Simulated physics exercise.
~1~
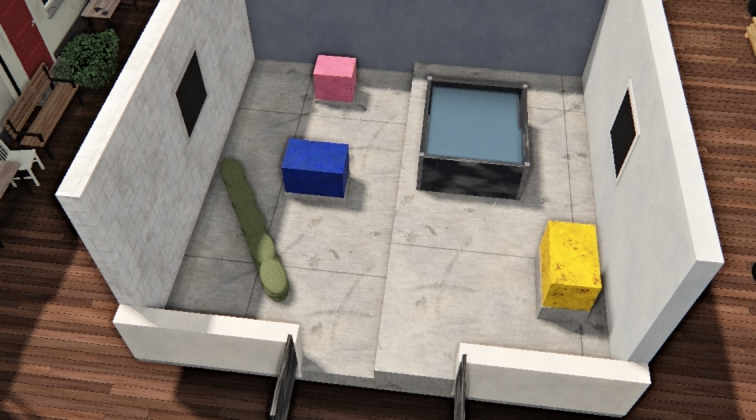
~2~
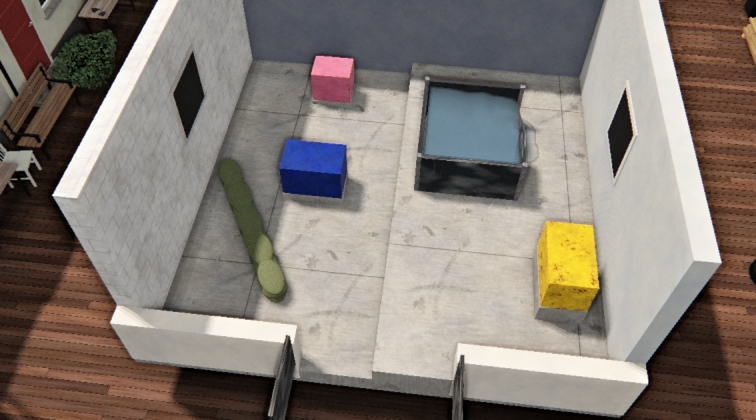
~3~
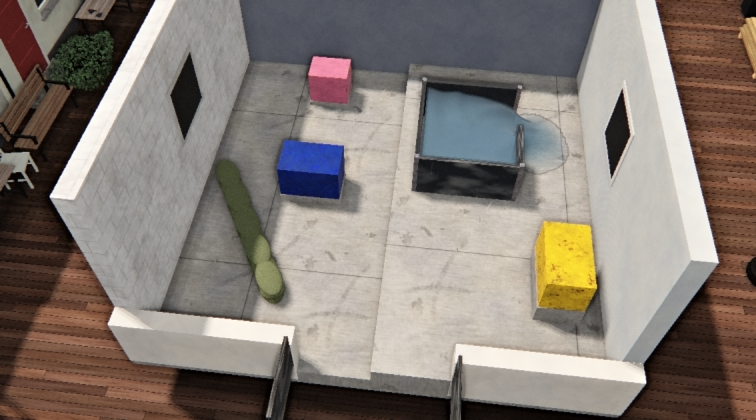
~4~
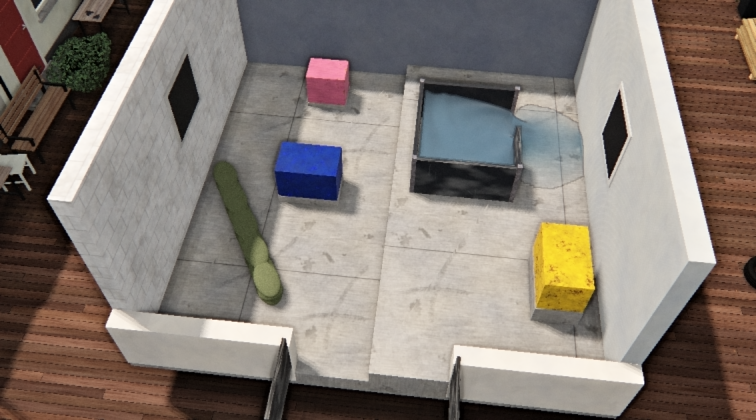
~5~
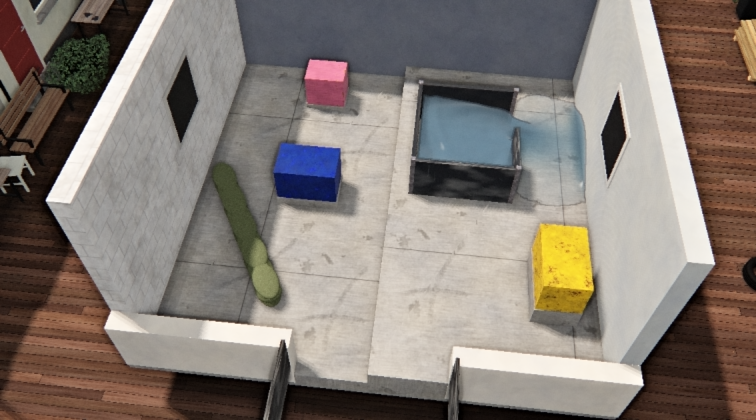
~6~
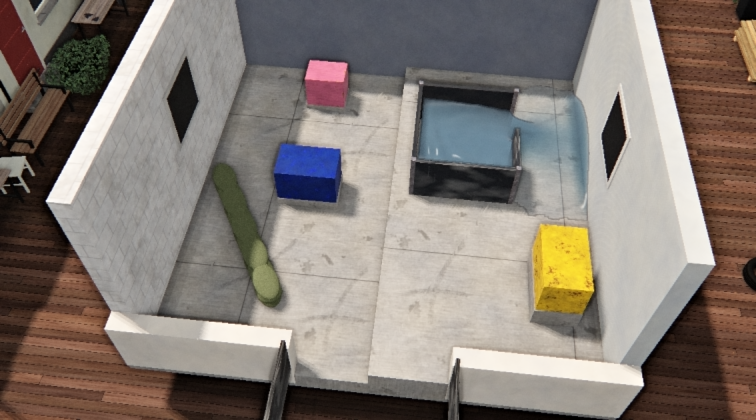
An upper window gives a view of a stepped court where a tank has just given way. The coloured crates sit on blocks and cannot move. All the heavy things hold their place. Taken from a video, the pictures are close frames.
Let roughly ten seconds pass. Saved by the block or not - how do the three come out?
Most likely the pink crate gets water on it; most likely the blue crate remains untouched; most likely the yellow crate remains untouched.
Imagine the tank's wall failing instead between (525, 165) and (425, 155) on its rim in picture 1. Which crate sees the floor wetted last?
Answer: The crate marked pink.
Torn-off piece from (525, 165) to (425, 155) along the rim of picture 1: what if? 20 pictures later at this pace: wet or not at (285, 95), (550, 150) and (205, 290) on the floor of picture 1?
First spot unwetted, second drenched, third drenched.
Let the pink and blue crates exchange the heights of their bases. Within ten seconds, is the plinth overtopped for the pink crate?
Verdict on the pink crate: It gets flooded.
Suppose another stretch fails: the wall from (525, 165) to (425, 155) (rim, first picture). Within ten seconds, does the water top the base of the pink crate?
As far as I can tell, the pink one stays clear.
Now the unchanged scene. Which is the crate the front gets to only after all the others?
Go for the one in blue.
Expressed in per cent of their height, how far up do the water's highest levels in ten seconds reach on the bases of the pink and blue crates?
190 and 60 per cent, roughly.
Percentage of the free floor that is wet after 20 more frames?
Estimate: Some 60 in a hundred.
A moment on, water covers 10 % of the floor; the pink crate not reached, the blue crate not reached, the yellow crate water round its plinth.
Next, water covers 25 % of the floor; the pink crate not reached, the blue crate not reached, the yellow crate water round its plinth.
Then, water covers 60 % of the floor; the pink crate water round its plinth, the blue crate not reached, the yellow crate water round its plinth.
Later, water covers 85 % of the floor; the pink crate water round its plinth, the blue crate water round its plinth, the yellow crate water round its plinth.
In the end, water covers 95 % of the floor; the pink crate was topped, the blue crate stayed above the water, the yellow crate stayed above the water.
